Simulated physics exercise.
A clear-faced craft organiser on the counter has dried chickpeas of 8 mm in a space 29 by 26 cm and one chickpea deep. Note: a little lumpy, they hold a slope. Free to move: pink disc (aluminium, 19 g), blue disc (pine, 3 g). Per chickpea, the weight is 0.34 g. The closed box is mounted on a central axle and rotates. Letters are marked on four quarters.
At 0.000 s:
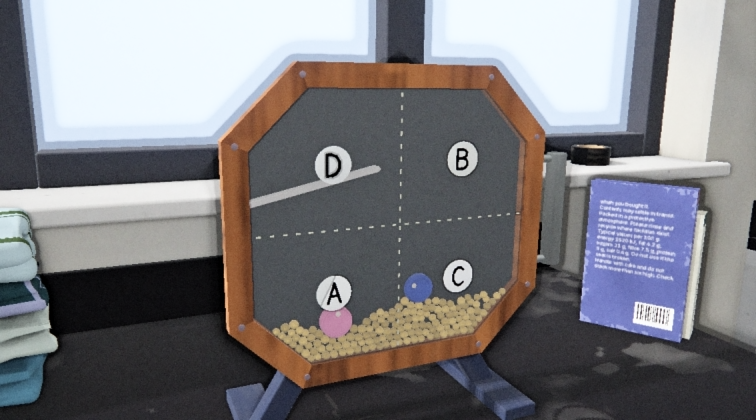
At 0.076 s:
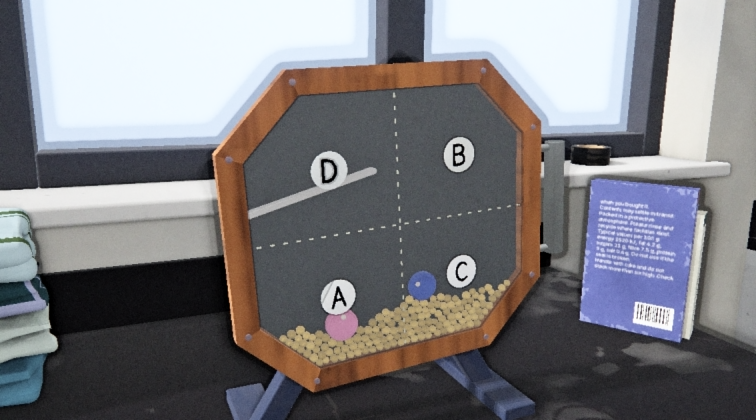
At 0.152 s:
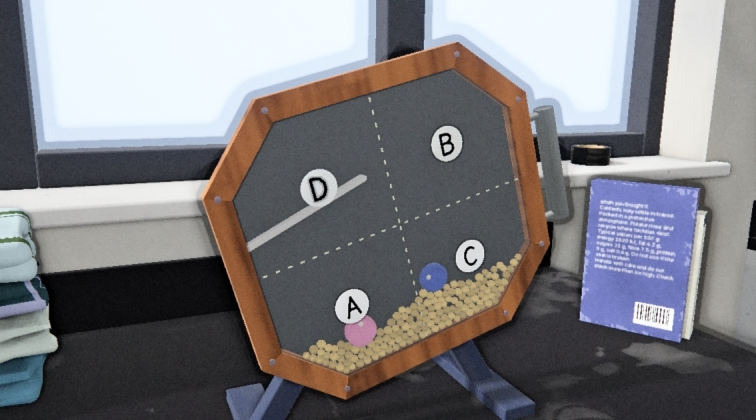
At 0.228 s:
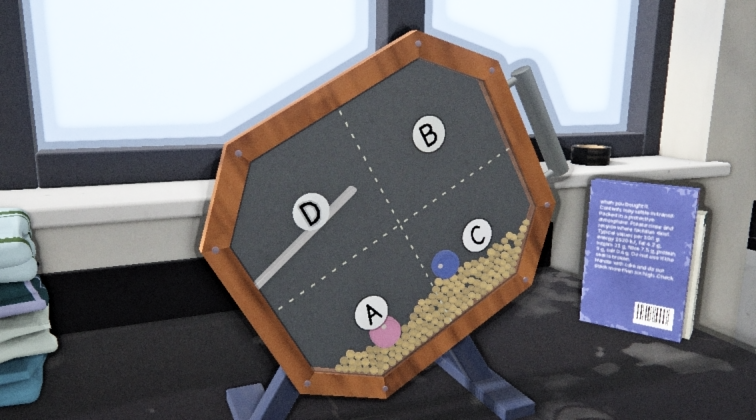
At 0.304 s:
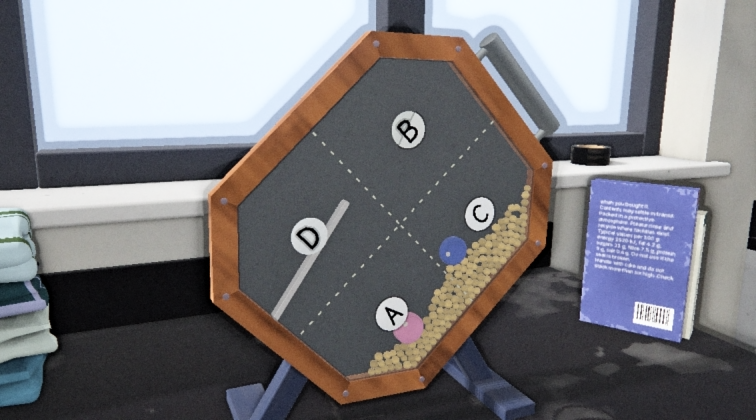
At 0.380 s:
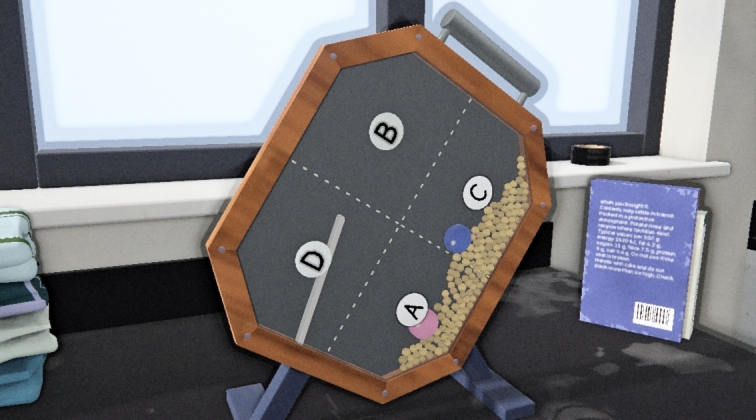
To begin with, an octagonal wooden-framed box stands level on a counter, a pink disc and a blue disc resting on a low bed of chickpeas. The box then turns steadily anticlockwise, and the chickpeas ride up with its right side in a steepening slope, both discs carried rightward, the blue one also rising.
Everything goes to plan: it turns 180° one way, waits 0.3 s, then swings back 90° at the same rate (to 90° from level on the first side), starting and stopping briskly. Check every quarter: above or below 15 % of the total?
Quarter A above, quarter B below, quarter C below, quarter D above 15 %.
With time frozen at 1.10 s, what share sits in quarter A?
I'd say close to 65 in a hundred.
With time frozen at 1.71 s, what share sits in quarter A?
I'd put it around 20 in a hundred.
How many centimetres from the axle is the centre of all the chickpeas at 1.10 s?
Position estimate: Right 9 cm, above 2 cm.
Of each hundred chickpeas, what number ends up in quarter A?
Roughly 30%.
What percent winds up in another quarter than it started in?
Moved share: About 85 per cent.
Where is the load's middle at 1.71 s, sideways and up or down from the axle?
I'd put it near 2 centimetres to the left and 8 centimetres below.
By 1.10 s, it stands 180° anticlockwise; the chickpeas' middle is 9 cm right of and 2 cm above the centre; A 65 %, D 30 %.
By 1.71 s, it stands 136° anticlockwise; the chickpeas' middle is 2 cm left of and 8 cm below the centre; A 20 %, B 30 %, D 55 %.
By 2.02 s, it stands 90° anticlockwise; the chickpeas' middle is 5 cm left of and 10 cm below the centre; A 20 %, D 80 %.
Settled by 2.8 s, it stands 90° anticlockwise; A 30 %, B 0 %, C 0 %, D 70 %.
